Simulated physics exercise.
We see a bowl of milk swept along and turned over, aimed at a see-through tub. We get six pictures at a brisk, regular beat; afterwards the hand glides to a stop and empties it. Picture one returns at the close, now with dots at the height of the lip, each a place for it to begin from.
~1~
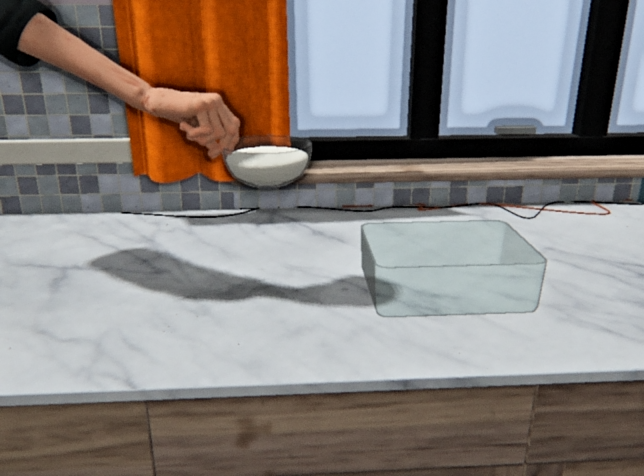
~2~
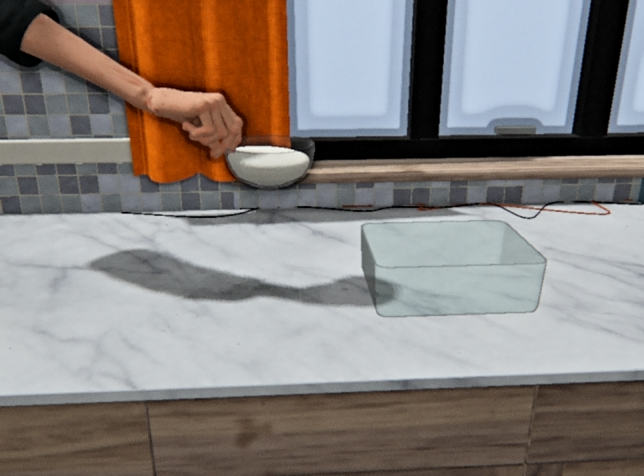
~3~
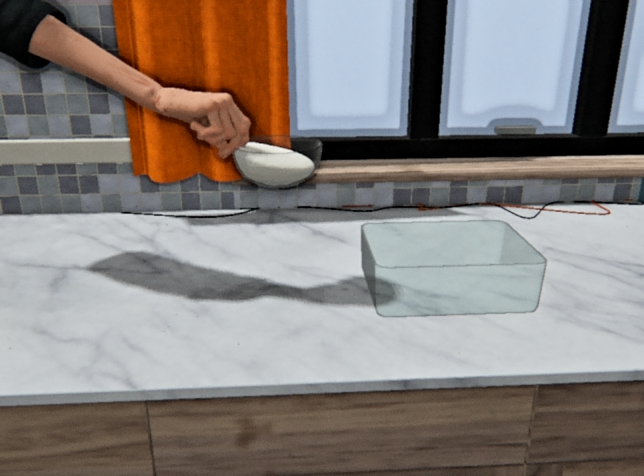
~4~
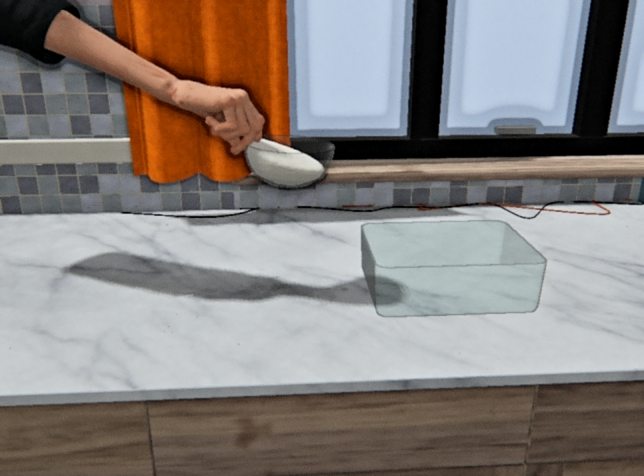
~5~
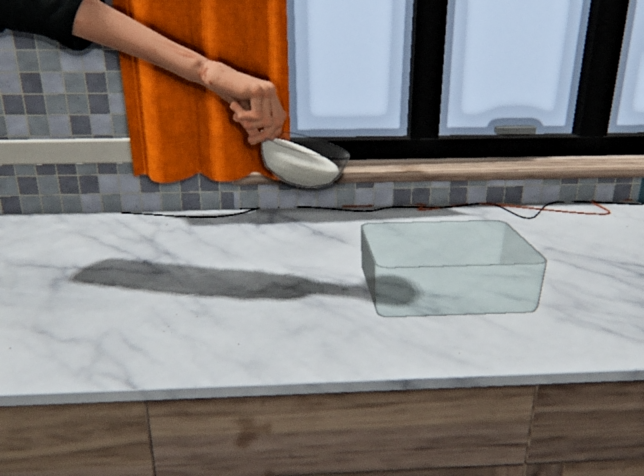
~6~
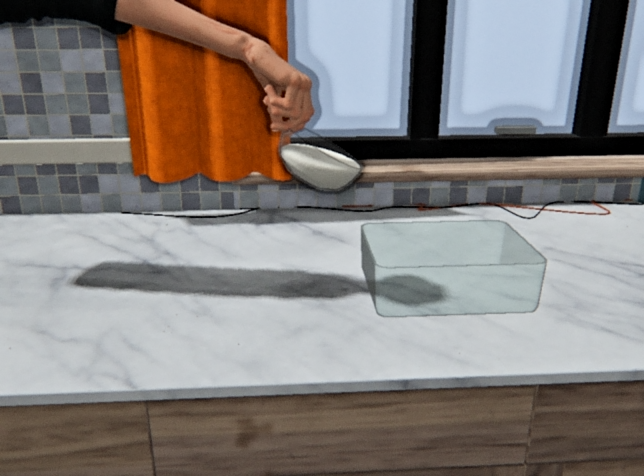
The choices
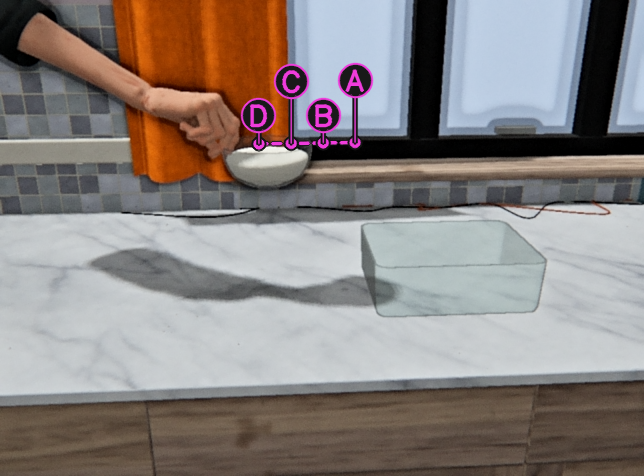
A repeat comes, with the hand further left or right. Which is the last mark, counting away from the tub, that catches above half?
Take D.
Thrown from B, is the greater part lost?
No.
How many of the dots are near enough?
All of the four.
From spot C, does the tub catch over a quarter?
Yes, clearly.
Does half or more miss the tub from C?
No.
On the marked copy, A at (355, 142); B at (323, 143); C at (291, 143); D at (258, 143).
If A is chosen, about 81 % lands in the tub, 7 % falls short and 12 % goes beside or beyond.
If B is chosen, about 81 % lands in the tub, 2 % falls short and 17 % goes beside or beyond.
If C is chosen, about 85 % lands in the tub, 5 % falls short and 10 % goes beside or beyond.
If D is chosen, about 69 % lands in the tub, 23 % falls short and 9 % goes beside or beyond.
